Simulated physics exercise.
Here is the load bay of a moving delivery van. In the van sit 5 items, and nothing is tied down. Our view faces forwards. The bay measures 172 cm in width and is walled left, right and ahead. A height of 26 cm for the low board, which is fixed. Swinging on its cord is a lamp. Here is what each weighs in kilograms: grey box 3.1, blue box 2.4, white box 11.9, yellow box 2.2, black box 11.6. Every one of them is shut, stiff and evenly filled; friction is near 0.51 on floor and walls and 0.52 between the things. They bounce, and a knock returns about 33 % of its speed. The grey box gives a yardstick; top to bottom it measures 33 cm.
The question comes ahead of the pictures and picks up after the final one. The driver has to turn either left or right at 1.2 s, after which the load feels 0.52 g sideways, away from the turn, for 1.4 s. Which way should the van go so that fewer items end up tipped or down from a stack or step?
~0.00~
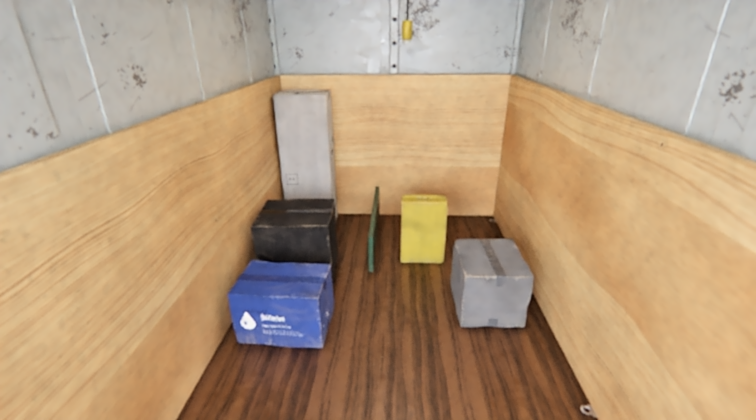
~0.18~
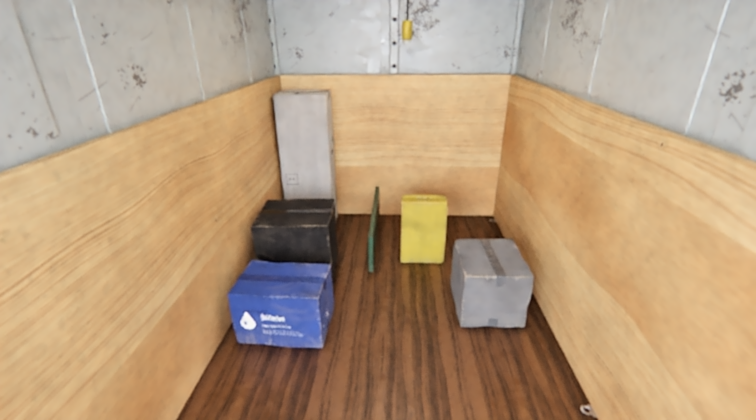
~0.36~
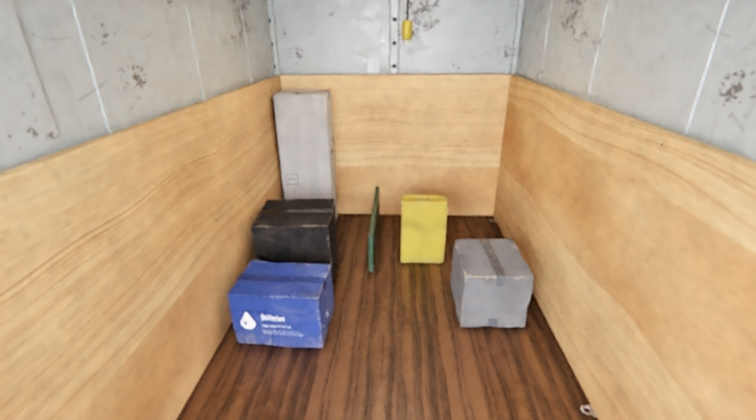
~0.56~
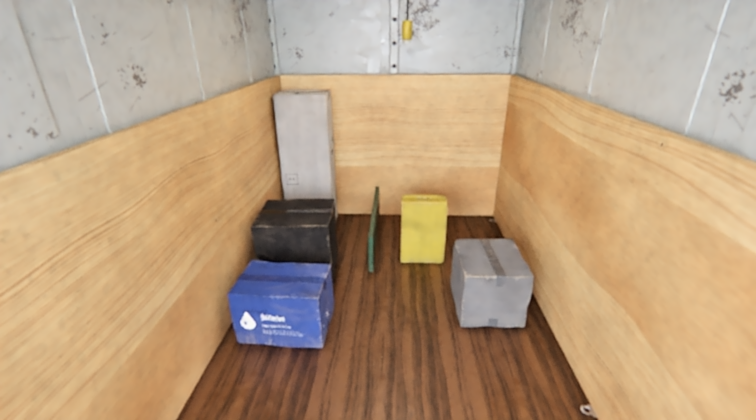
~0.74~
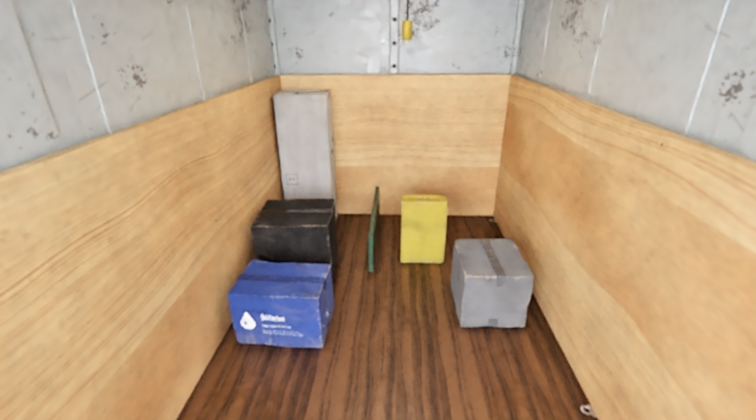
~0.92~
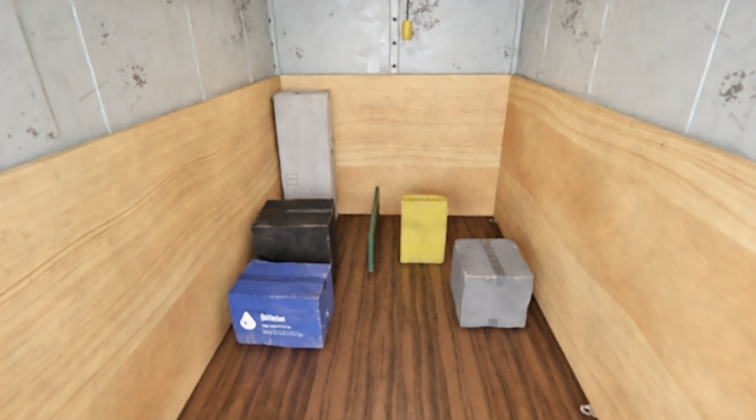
It should go right.
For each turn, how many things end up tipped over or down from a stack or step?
Turn left = 1, turn right = 0.
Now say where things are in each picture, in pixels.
The first picture shows steady run; grey box (487, 281); blue box (286, 303).
The second picture shows load feels 0.36 g jolt; black box (299, 242); white box (309, 162).
The third picture shows load feels 0.27 g jolt; yellow box (423, 229); black box (299, 242).
The fourth picture shows steady run; white box (309, 162); yellow box (423, 229).
The fifth picture shows steady run; black box (299, 242); white box (309, 162).
The sixth picture shows steady run; grey box (487, 281); blue box (286, 303).
Turning left. By 2.02 s, load feels 0.52 g right; grey box 2 cm from its spot near (491, 281); blue box 2 cm from its spot near (289, 303); white box tilted 34°.
By 2.32 s, load feels 0.52 g right; grey box 5 cm from its spot near (496, 281); blue box 5 cm from its spot near (294, 303); white box on its side.
When it is over (3.4 s), lying over in the van, white box; the other 4 within 15 cm of the start. End places, in pixels of the last picture, grey box near (498, 281), blue box near (296, 303).
Turning right instead, nothing is lost, 0 of 5 in all.
